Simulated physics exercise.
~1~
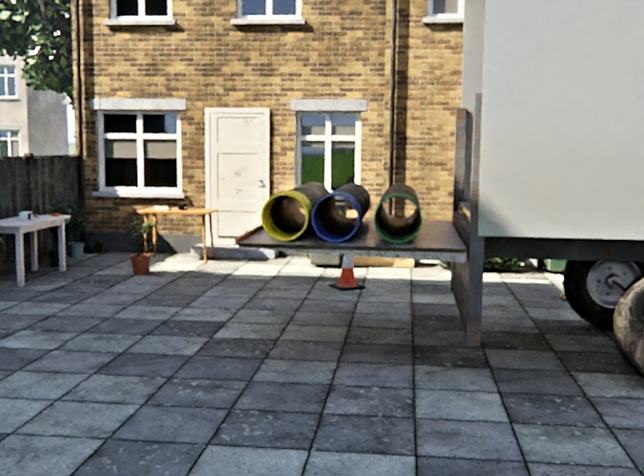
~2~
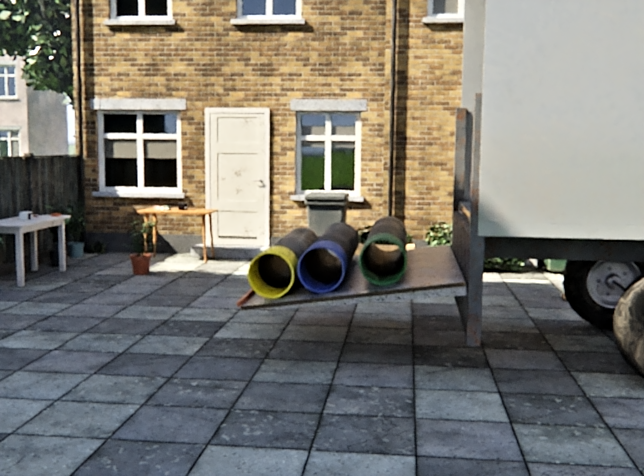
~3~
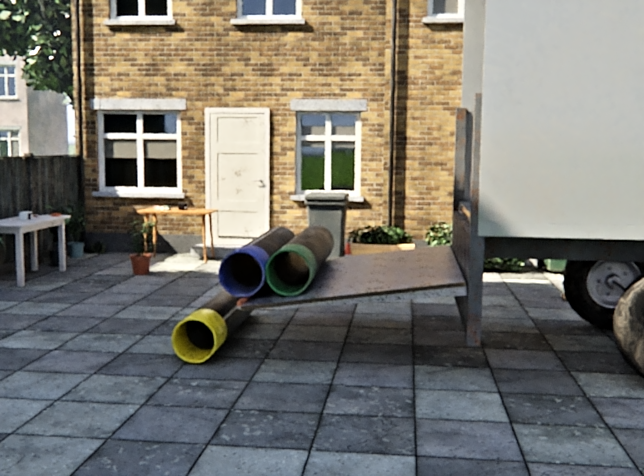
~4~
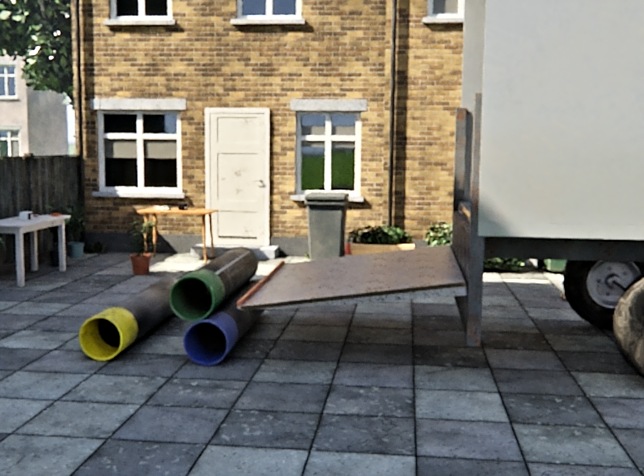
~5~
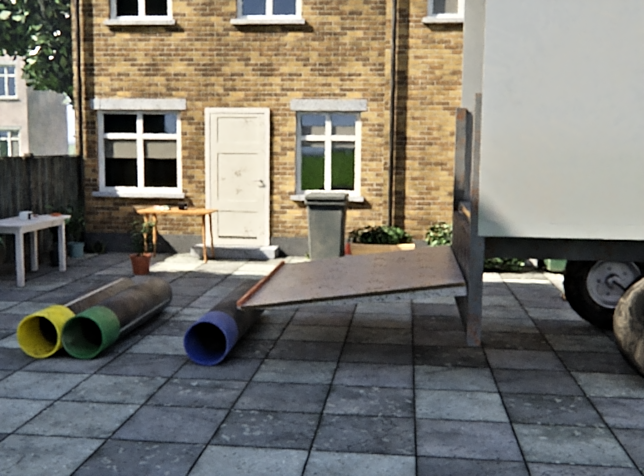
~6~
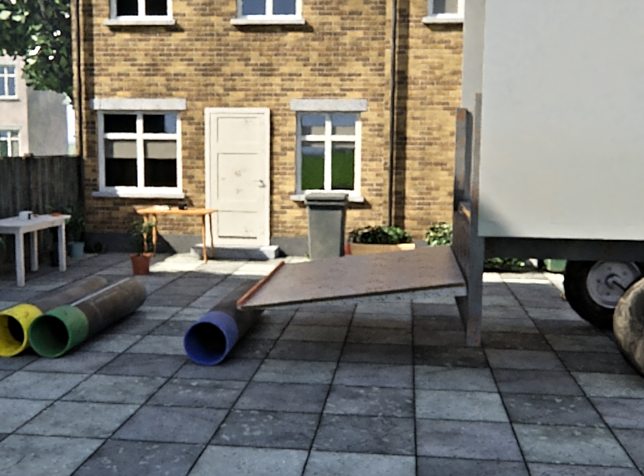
Three hollow pipes rolling left off a tilting lorry tail-lift, yellow first, then blue and green, all ending on the paving.
